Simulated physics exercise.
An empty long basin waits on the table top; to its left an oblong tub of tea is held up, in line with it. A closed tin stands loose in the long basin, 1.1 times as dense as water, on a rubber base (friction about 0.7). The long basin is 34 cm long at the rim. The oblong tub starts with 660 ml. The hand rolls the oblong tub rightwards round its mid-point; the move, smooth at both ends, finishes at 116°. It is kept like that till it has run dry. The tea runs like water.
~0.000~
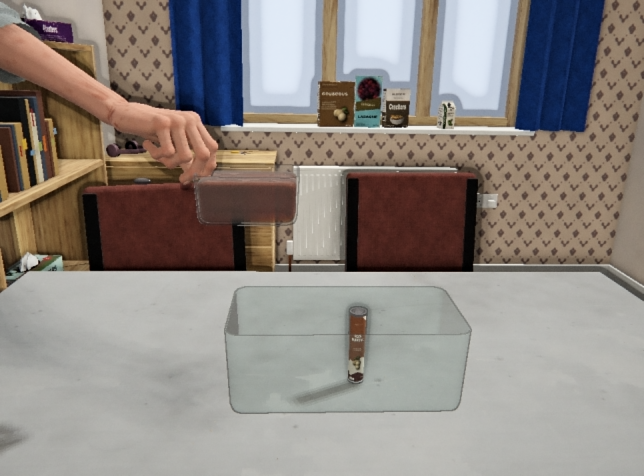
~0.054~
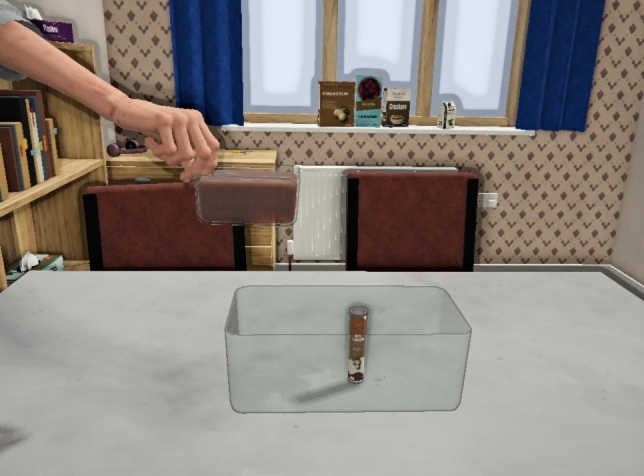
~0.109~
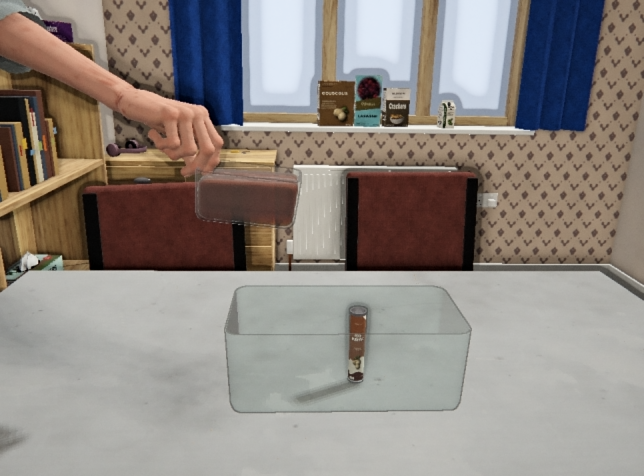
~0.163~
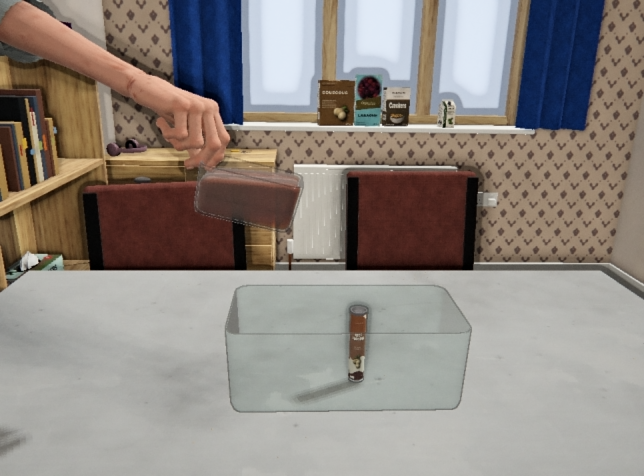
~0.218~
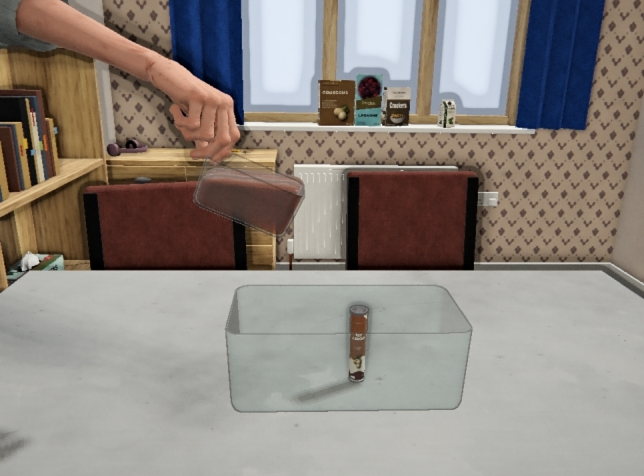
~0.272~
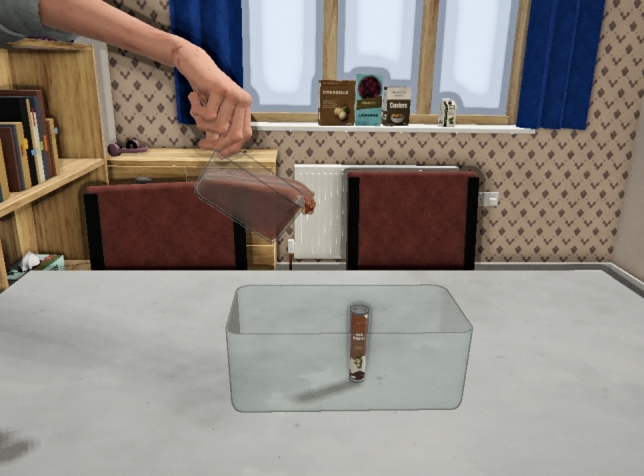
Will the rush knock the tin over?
It topples.
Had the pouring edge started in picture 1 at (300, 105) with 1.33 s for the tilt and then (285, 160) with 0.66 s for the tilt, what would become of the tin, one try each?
First it stays up; then it topples.
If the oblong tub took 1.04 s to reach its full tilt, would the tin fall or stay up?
The tin remains upright.
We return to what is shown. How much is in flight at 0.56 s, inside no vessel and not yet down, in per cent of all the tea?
About 46 per cent.
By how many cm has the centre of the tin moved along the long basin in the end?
Some 7.5 cm.
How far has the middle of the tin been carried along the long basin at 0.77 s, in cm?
Some 3 cm.
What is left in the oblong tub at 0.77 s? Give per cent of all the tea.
Near 1 in a hundred.
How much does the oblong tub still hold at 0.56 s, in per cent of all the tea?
About 12 per cent.
Then, 0.56 s in, the tilt is 100° and 11 per cent is still to pour; the tin stands where it began.
Then, 0.77 s in, the tilt is 116° and 1 per cent is still to pour; the tin leans 32°.
Then, 1.00 s in, the tilt is 116° and 0 per cent is still to pour; the tin lies on its side.
Then, 1.24 s in, the tilt is 116° and 0 per cent is still to pour; the tin lies on its side.
Finally, the tin lies on its side.
